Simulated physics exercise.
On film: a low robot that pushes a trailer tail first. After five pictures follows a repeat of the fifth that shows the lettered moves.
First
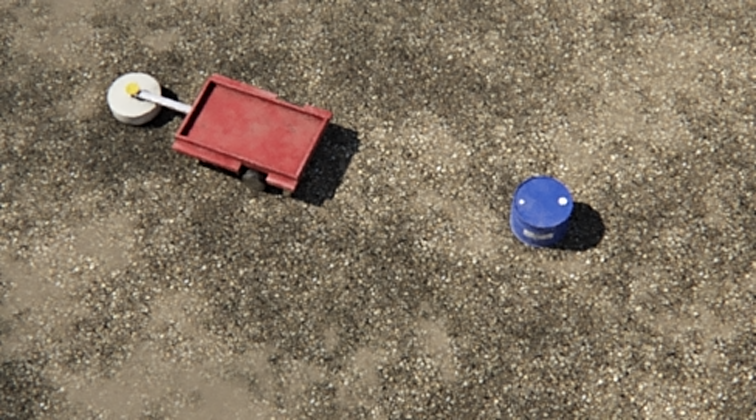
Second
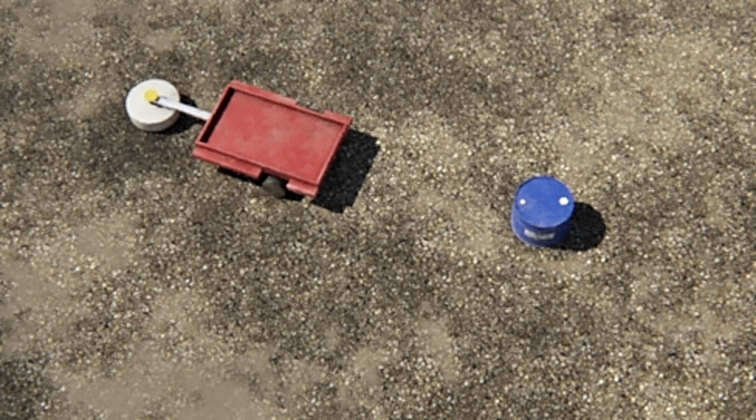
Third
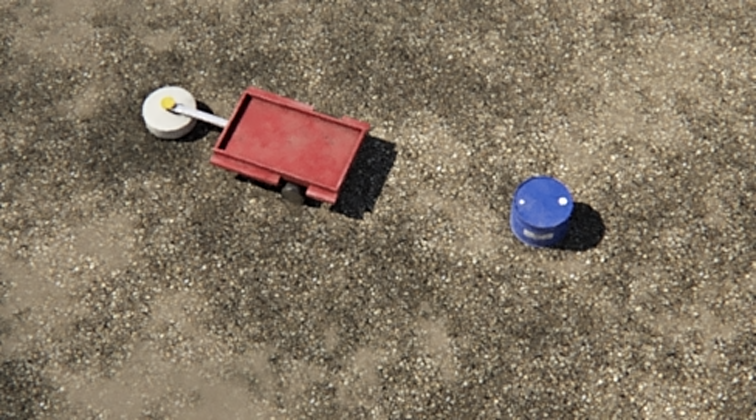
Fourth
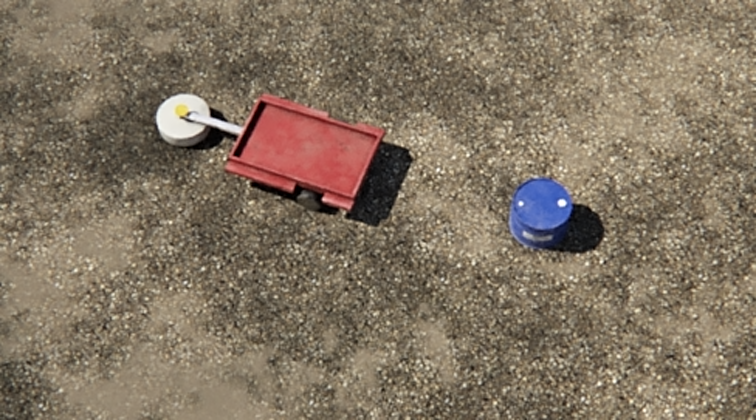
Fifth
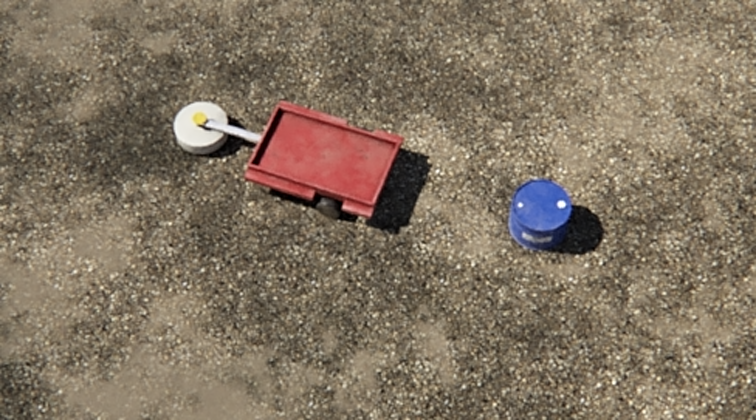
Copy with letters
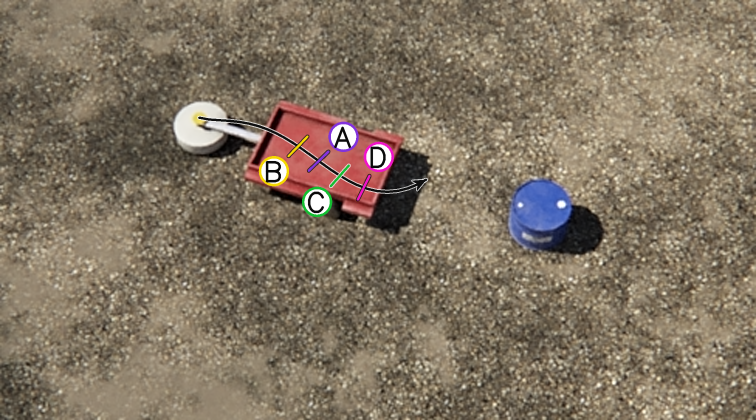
A red cart with a flat, open tray sits at the upper left of a patch of gravelly brown ground, seen from high above in sunlight. A pale arm joins its left end to a round white robot with a yellow spot, and a blue tub stands right of centre. The robot and cart move steadily right and slightly down together, narrowing the gap to the tub, while the view stays still.
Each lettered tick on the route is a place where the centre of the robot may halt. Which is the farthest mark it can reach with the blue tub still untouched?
All is well up to B.
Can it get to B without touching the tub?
For that mark, yes.
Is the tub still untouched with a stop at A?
No.
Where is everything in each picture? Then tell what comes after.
In the first picture, red cart (253, 130); blue tub (539, 222); robot (135, 97).
In the second picture, robot (153, 103); red cart (273, 136); blue tub (540, 222).
In the third picture, robot (170, 110); red cart (291, 143); blue tub (539, 222).
In the fourth picture, robot (184, 118); red cart (306, 149); blue tub (538, 224).
In the fifth picture, robot (201, 126); red cart (325, 157); blue tub (537, 225).
On the marked copy, A at (319, 161); B at (298, 146); C at (340, 176); D at (364, 188); the route from (199, 118) via (316, 159) to (426, 180).
Following B. Soon after the start, robot (237, 130), cart (359, 167).
Later, robot (272, 139), cart (394, 180).
In the end, robot (299, 154), cart (425, 192); nothing has been touched.
As for the rest, A is too far, the tub has been hit; C is too far, the tub has been hit; D is too far, the tub has been hit.
